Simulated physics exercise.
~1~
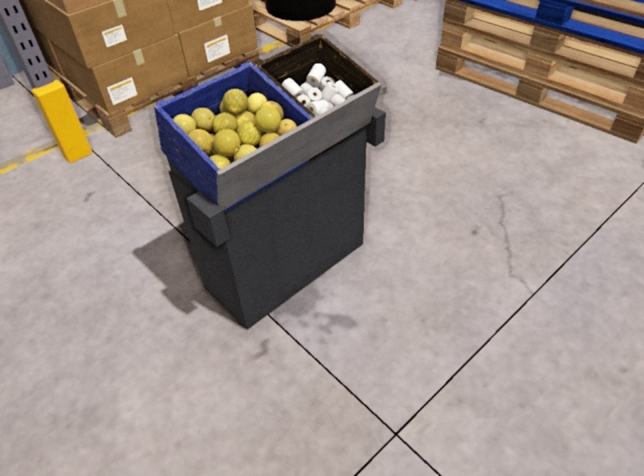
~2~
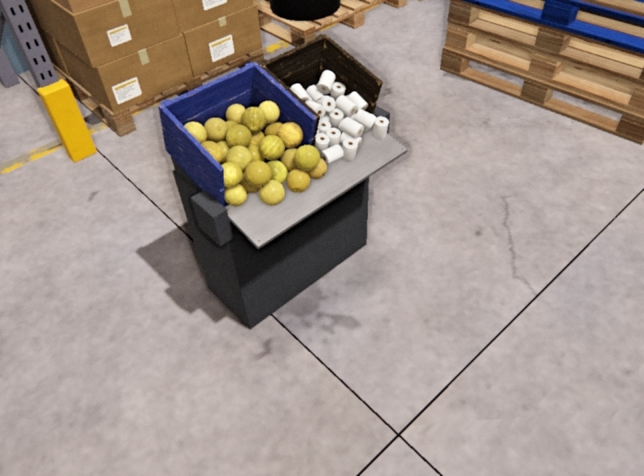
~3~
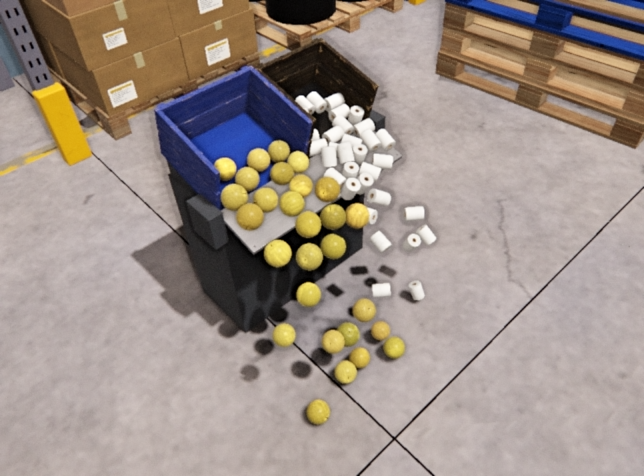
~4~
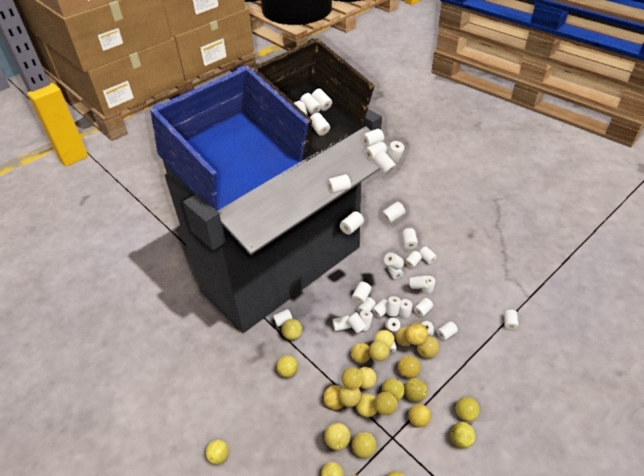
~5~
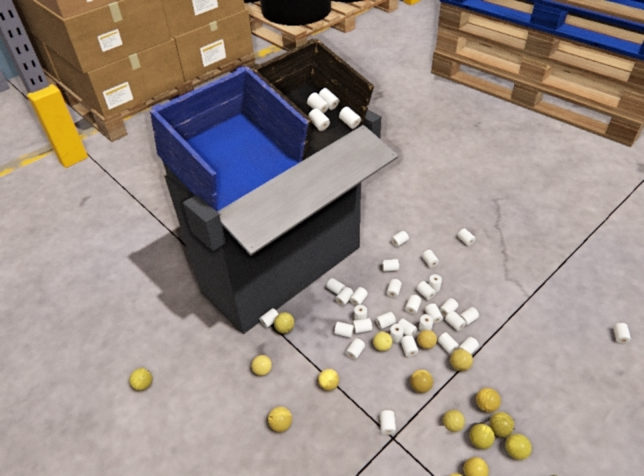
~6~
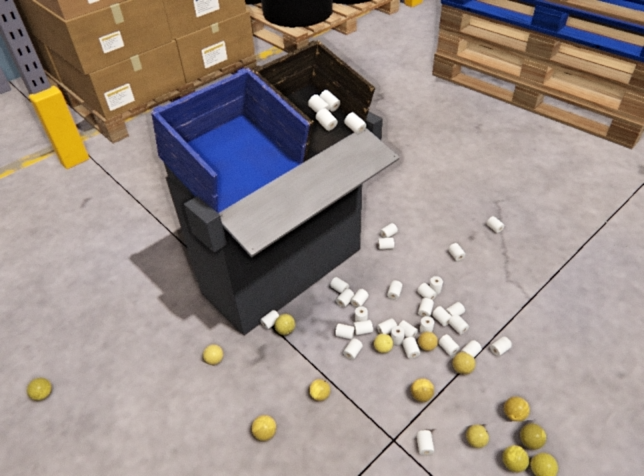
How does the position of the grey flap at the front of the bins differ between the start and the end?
At the start the flap leans upright across the front of the bins, closing them in. At the end it is let down on its side, sloping outward and leaving the front open.
The clip opens on a blue bin of yellow apples beside a black bin of white paper rolls, both set on a dark stand in a warehouse, with a grey flap closing their front. The flap swings down, and the apples and rolls start to slide forward onto it. Apples spill over its edge first in large numbers, with rolls tumbling after them onto the concrete floor. The blue bin empties completely while more rolls drop, and apples roll away to both sides. At the end the flap stays lowered, a few rolls remain in the black bin, and the rest lie scattered below.
